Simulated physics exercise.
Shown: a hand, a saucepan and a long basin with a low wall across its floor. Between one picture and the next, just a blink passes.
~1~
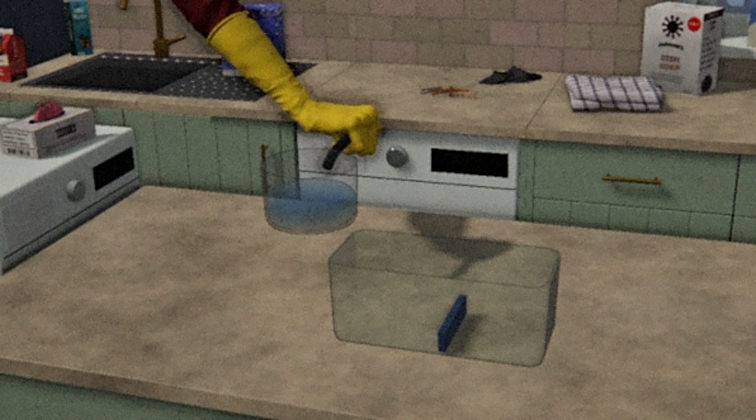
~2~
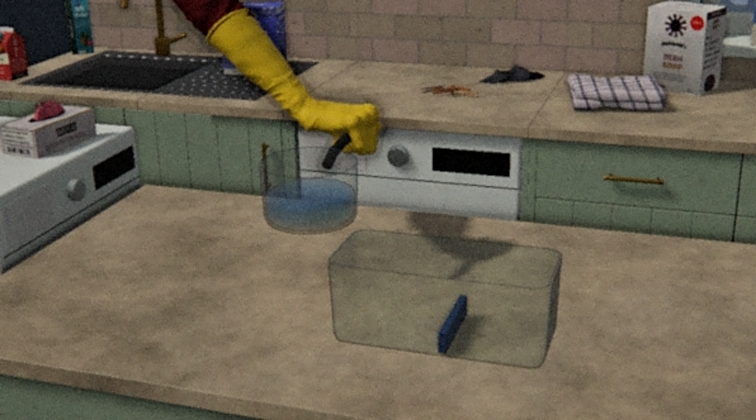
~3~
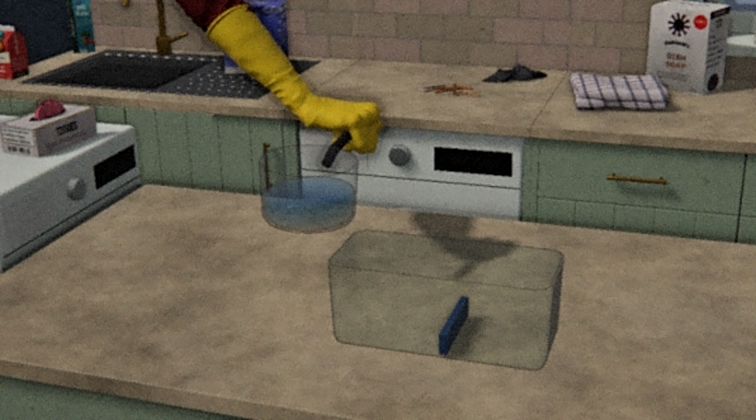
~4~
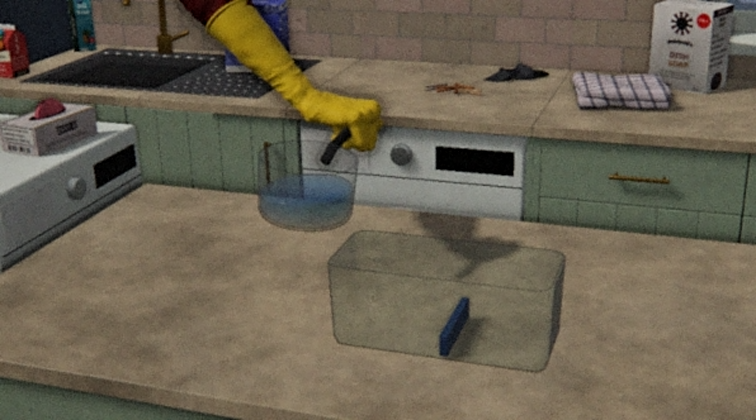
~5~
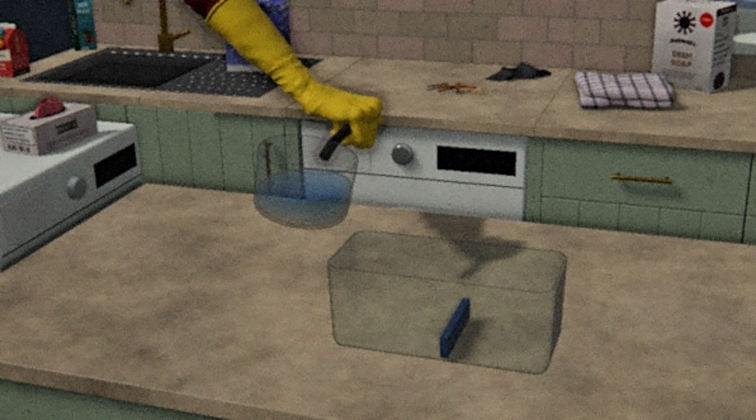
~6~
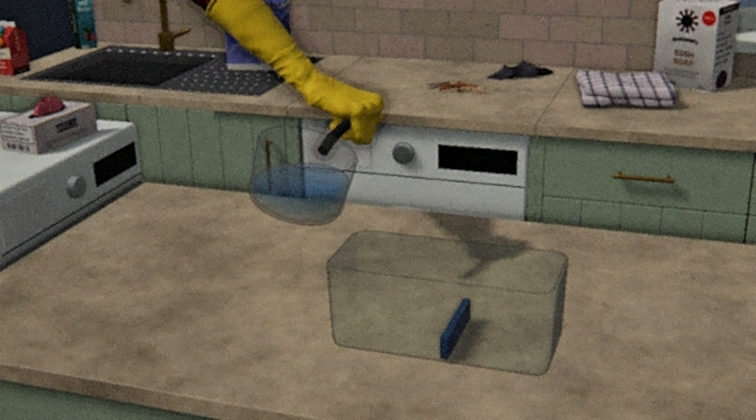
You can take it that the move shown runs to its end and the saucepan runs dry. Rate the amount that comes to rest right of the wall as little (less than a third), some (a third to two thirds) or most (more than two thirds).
Little.
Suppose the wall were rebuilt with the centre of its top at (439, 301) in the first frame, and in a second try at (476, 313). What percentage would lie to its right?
Well, it's close to 10 per cent for the first one, then 10 per cent for the other.
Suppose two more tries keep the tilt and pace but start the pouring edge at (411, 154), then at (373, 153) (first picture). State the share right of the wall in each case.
Roughly 85 in a hundred the first time and 50 in a hundred the second.
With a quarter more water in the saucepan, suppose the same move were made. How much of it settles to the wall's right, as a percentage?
I'd say roughly 20 percent.
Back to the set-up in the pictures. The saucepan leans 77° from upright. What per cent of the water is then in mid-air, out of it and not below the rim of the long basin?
25 per cent.
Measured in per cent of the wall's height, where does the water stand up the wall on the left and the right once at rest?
Left part: 70 per cent; right part: 10.
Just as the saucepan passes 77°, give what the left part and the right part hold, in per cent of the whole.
On the left 0 %, on the right 0 %.
A moment on, the saucepan is tipped on its side and 73 per cent is still to pour, 1 is left of the wall and 0 right of it.
Next, the saucepan is tipped right over and 11 per cent is still to pour, 62 is left of the wall and 3 right of it.
Then the saucepan is tipped right over and 0 per cent is still to pour, 89 is left of the wall and 9 right of it.
Later the saucepan is tipped right over and 0 per cent is still to pour, 87 is left of the wall and 11 right of it.
At rest 87 per cent lies left of the wall, 11 right of it and 2 outside.
